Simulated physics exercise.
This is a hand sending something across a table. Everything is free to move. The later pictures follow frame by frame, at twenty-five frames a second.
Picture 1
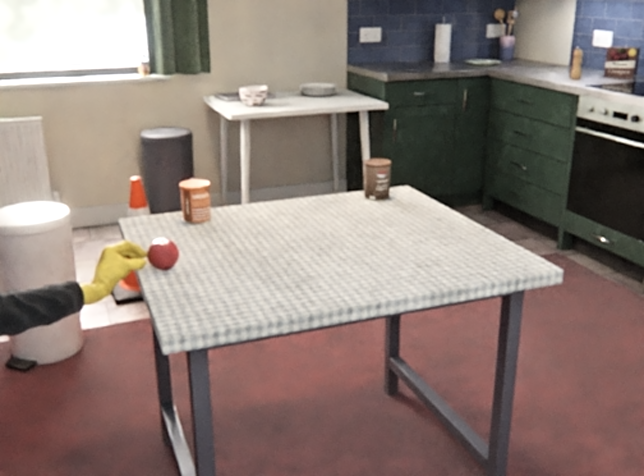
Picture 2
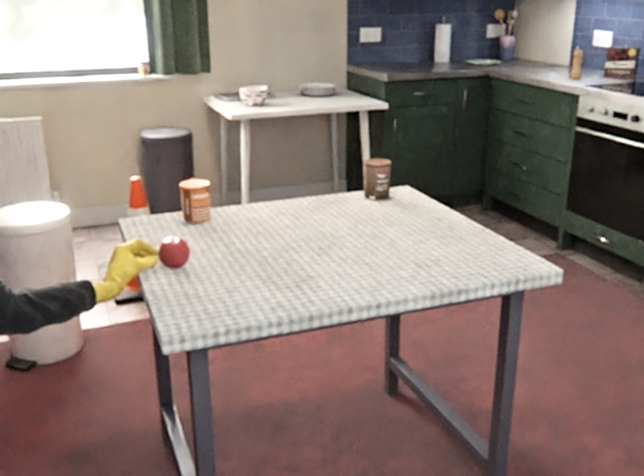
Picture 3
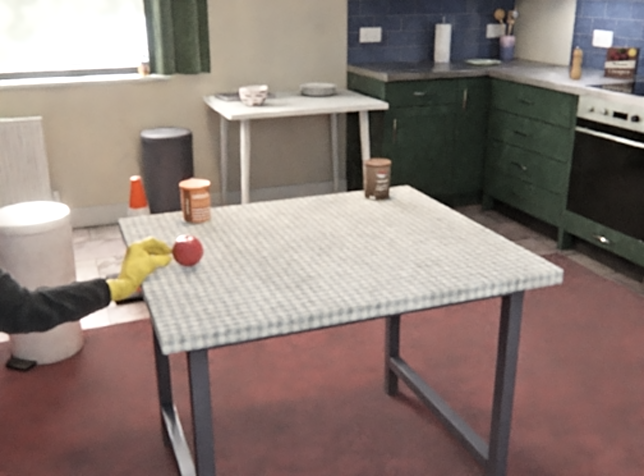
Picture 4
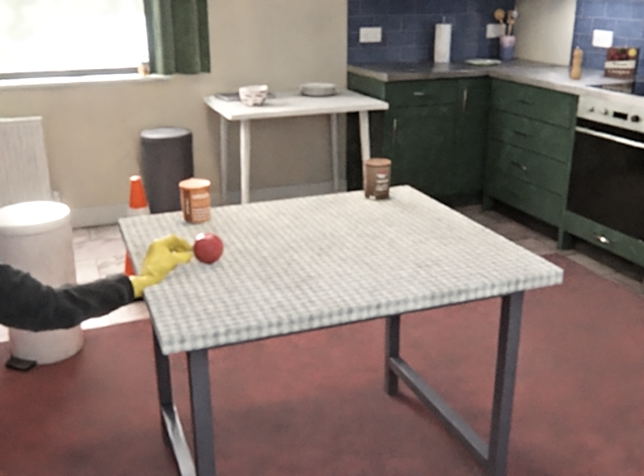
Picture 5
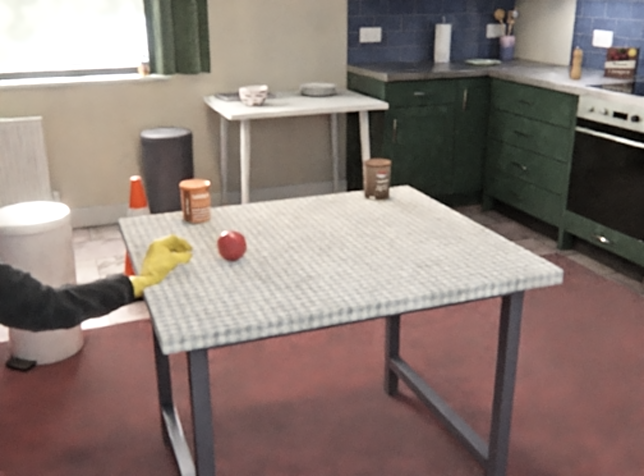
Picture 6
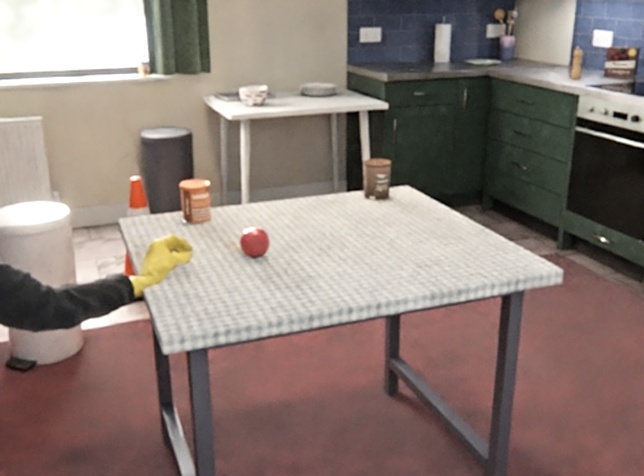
At the start, a yellow-gloved hand holds a red apple at the left edge of a checked table, with two brown containers behind it. The hand pushes the apple a short way to the right, then stays in place as the apple leaves the fingers and rolls a little farther rightward across the tabletop.
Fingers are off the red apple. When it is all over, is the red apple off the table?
The red apple falls off the table.
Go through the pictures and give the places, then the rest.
In the first picture, under the hand; red apple (163, 254).
In the second picture, under the hand; red apple (174, 253).
In the third picture, under the hand; red apple (188, 251).
In the fourth picture, red apple (208, 248).
In the fifth picture, red apple (232, 246) rolled about its own width.
In the sixth picture, red apple (255, 242) rolled about its own width.
Then, 0.20 s after the last picture, red apple rolled well along near (360, 229).
Then, 0.40 s after the last picture, red apple rolled well along near (451, 217).
Then, 0.70 s after the last picture, red apple now off the table.
Then, 0.90 s after the last picture, things are still on the move.
By the end, off the table, red apple.
